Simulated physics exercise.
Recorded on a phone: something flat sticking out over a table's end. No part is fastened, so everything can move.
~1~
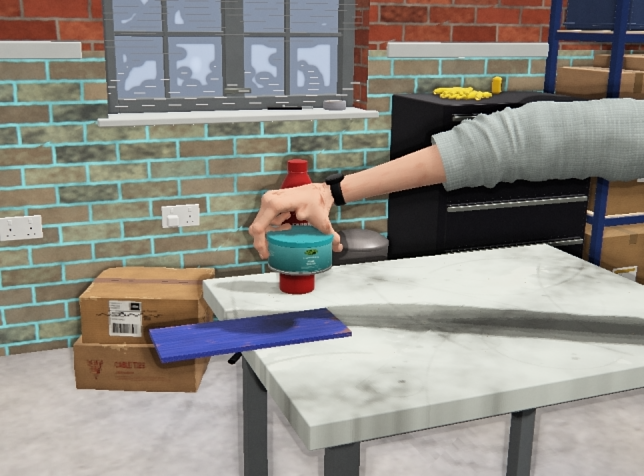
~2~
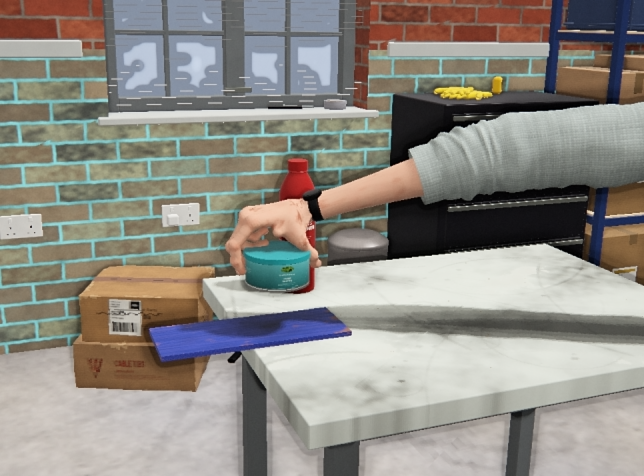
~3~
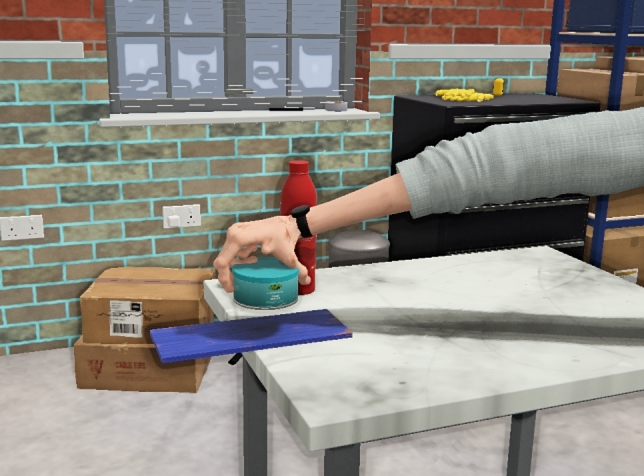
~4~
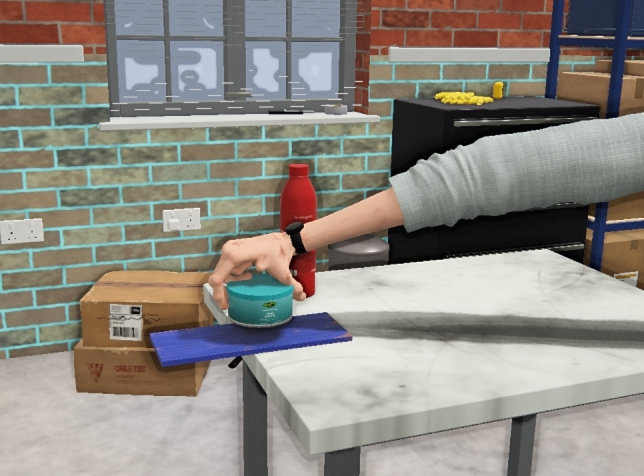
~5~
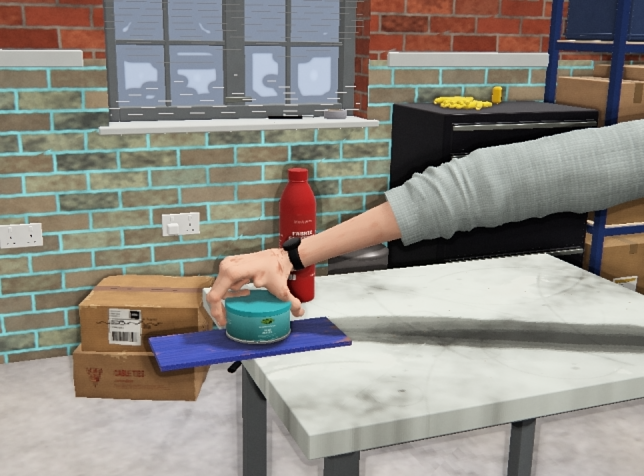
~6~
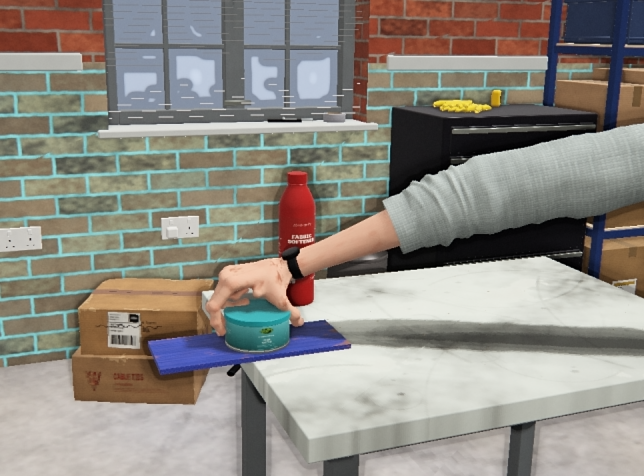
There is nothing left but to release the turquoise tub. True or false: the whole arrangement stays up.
True.
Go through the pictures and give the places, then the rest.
On its way; turquoise tub (300, 250); blue board (251, 333), in the first frame.
On its way; turquoise tub (277, 266); blue board (250, 332), in the second frame.
On its way; turquoise tub (266, 283); blue board (251, 334), in the third frame.
On its way; turquoise tub (261, 300); blue board (251, 337), in the fourth frame.
On its way; turquoise tub (258, 316); blue board (250, 342), in the fifth frame.
Set down, still held; turquoise tub (257, 326); blue board (250, 345), in the sixth frame.
Then, 0.30 s after the last picture, nothing has stirred.
Then, 0.70 s after the last picture, turquoise tub resting near (257, 326).
At rest, all 3 in place. Seen from the same camera at the end, turquoise tub near (257, 326). The board keeps its balance.
